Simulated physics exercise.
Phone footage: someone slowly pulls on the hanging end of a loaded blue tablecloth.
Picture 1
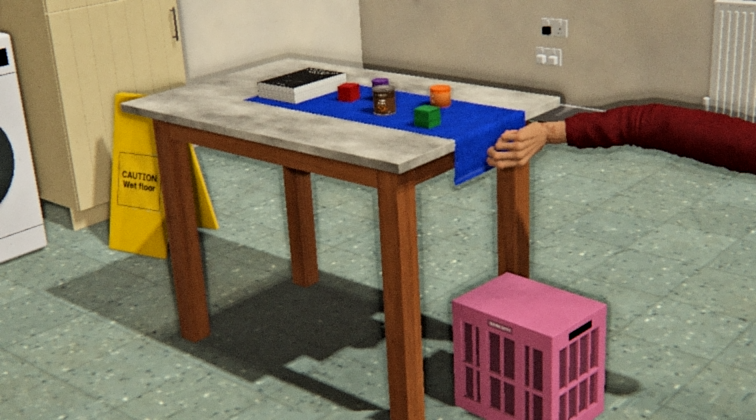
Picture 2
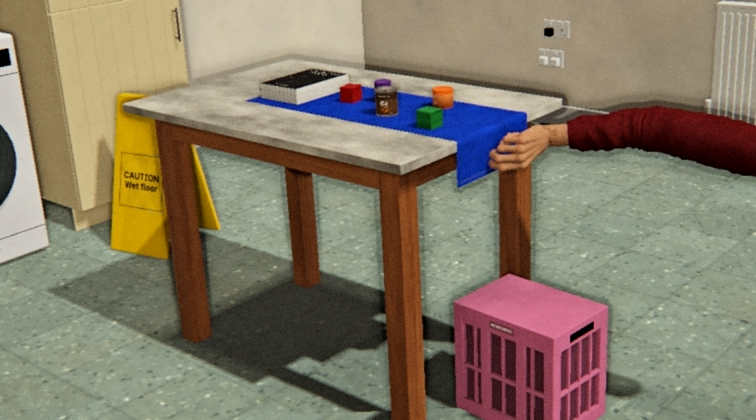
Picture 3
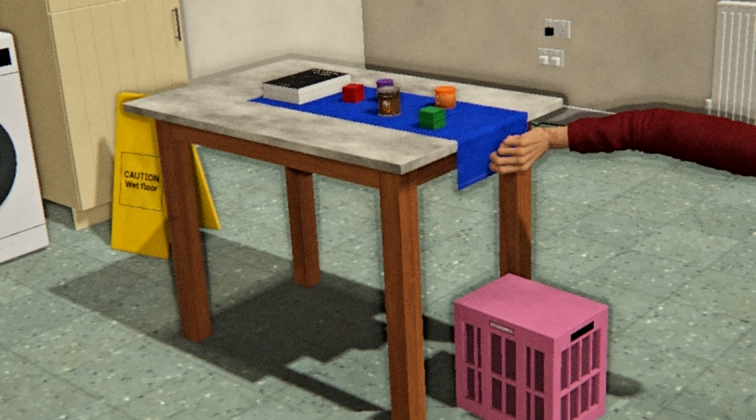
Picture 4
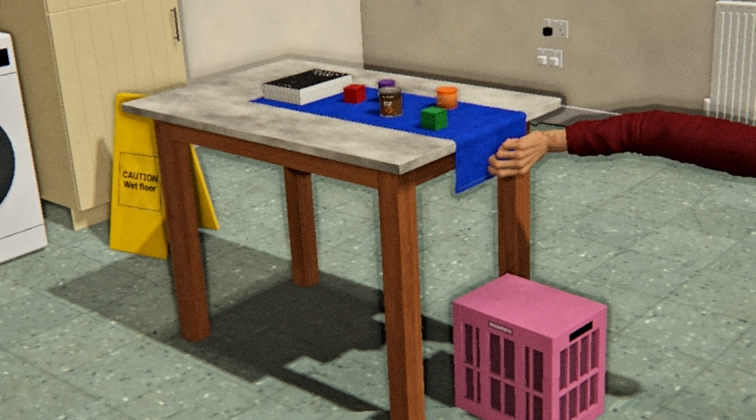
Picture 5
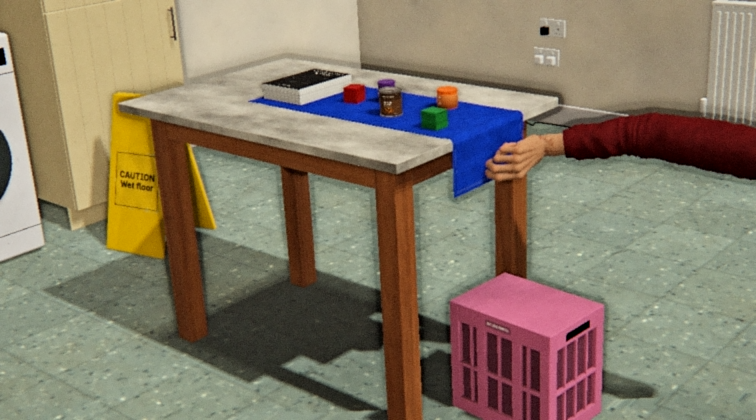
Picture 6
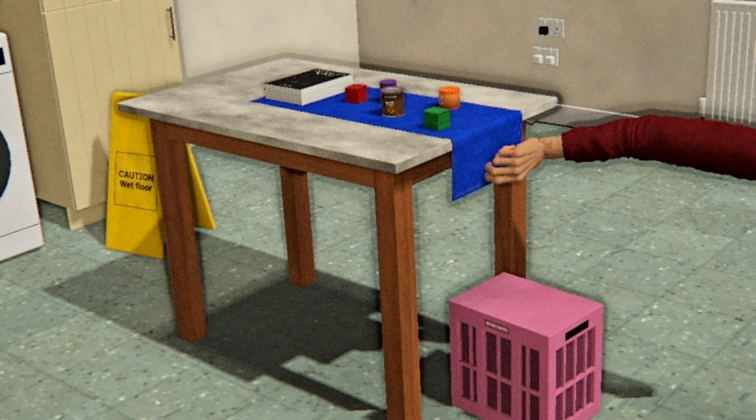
A blue cloth lies across a pale-topped wooden table, seen from slightly above in a room with a green tiled floor, its end hanging at the right. On it sit a red cube, purple and brown containers, an orange pot and a green cube, with a black-and-white box behind left and a pink crate below right. A red-sleeved hand slowly draws the cloth slightly downward, the objects shifting barely rightward, as the view wavers faintly.
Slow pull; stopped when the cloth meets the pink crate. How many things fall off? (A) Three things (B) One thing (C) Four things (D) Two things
A.
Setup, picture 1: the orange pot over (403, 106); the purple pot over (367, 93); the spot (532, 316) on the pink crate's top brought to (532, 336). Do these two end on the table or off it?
Note: Orange pot lost; purple pot kept on top.
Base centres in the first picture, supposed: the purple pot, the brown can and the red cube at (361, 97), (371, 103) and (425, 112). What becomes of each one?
As for the purple pot, it stays aboard; the brown can stays aboard; the red cube goes off.
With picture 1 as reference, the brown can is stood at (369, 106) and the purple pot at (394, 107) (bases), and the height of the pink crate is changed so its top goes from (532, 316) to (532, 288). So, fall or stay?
The brown can stays put; the purple pot stays put.
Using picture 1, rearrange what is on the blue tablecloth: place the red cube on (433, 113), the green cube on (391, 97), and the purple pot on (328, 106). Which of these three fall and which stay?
Red cube dropped, green cube kept, purple pot kept.
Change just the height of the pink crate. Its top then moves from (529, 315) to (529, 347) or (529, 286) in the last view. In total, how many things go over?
You'd get 4 and then 2.
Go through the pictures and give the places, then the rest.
In the first frame, hem (455, 186); green cube (427, 108); orange pot (440, 87); brown can (384, 88); purple pot (380, 80); red cube (348, 85); top of the crate (532, 316).
In the second frame, hem (457, 188); green cube (429, 109).
In the third frame, hem (458, 190); orange pot (445, 88).
In the fourth frame, hem (455, 194); brown can (390, 89); top of the crate (533, 317).
In the fifth frame, hem (454, 198); purple pot (386, 81).
In the sixth frame, hem (452, 201); green cube (436, 110); orange pot (449, 89); brown can (392, 89); purple pot (388, 81); red cube (356, 86).
A little later, hem near (492, 234); green cube gone.
Next, hem on the crate; green cube, orange pot and brown can gone.
When it is over, hem on the crate; green cube, orange pot and brown can gone. The answer is three.
